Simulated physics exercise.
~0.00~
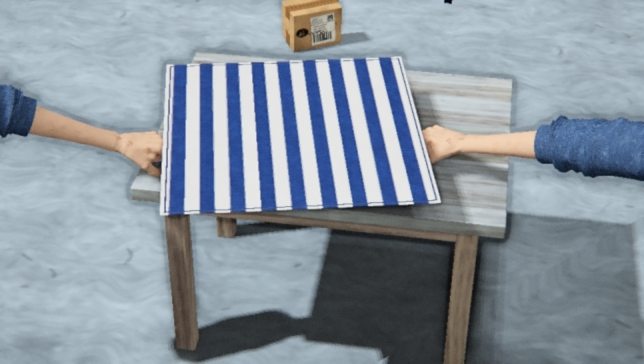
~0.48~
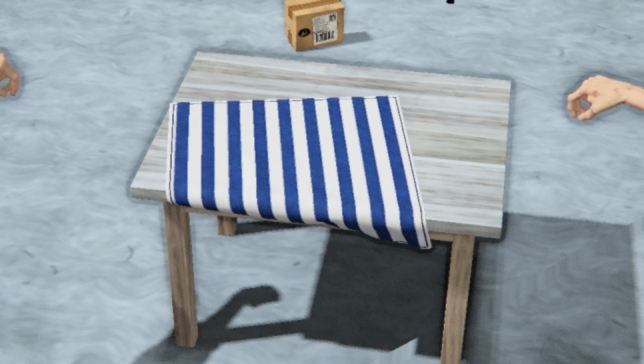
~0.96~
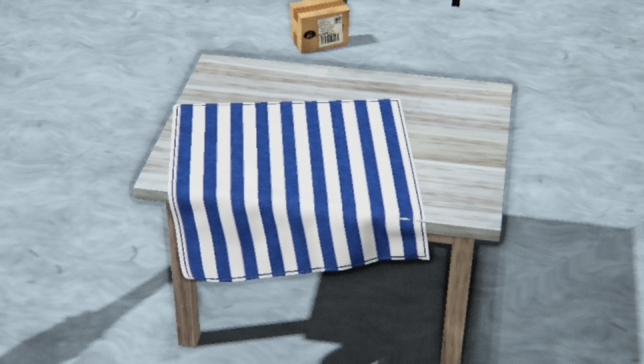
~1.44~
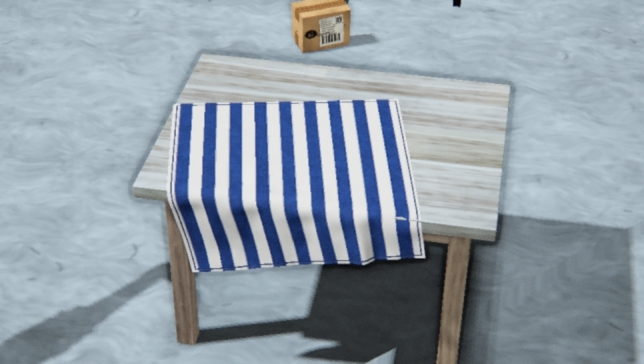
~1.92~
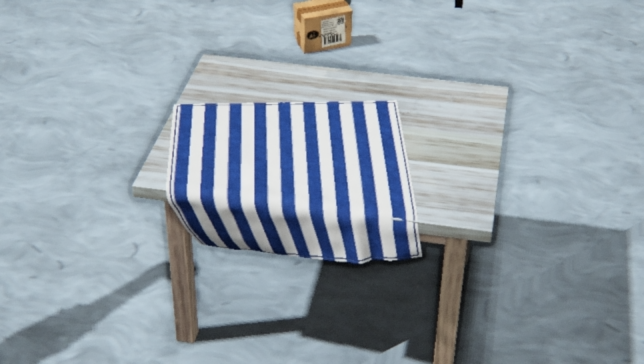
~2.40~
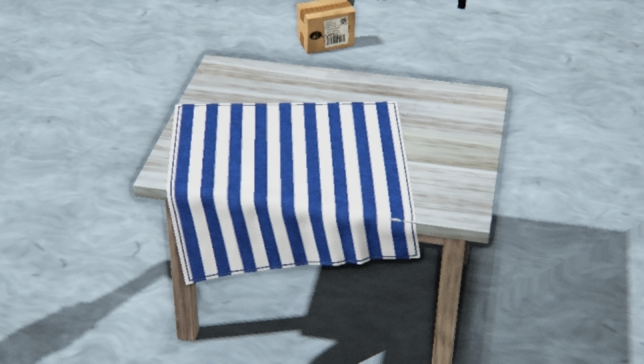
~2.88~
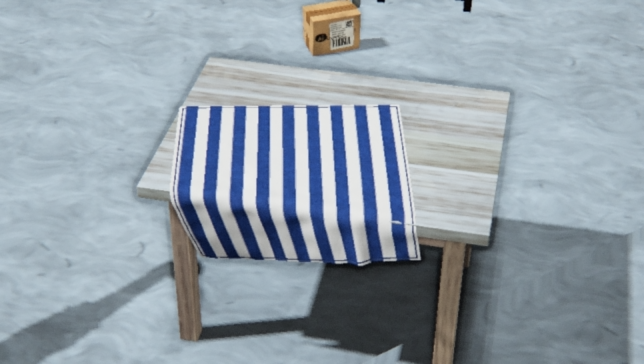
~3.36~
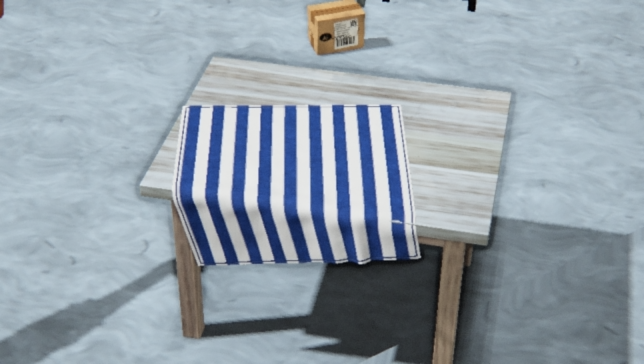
A striped towel, released by two hands, drops onto the table and stays draped over its edge.
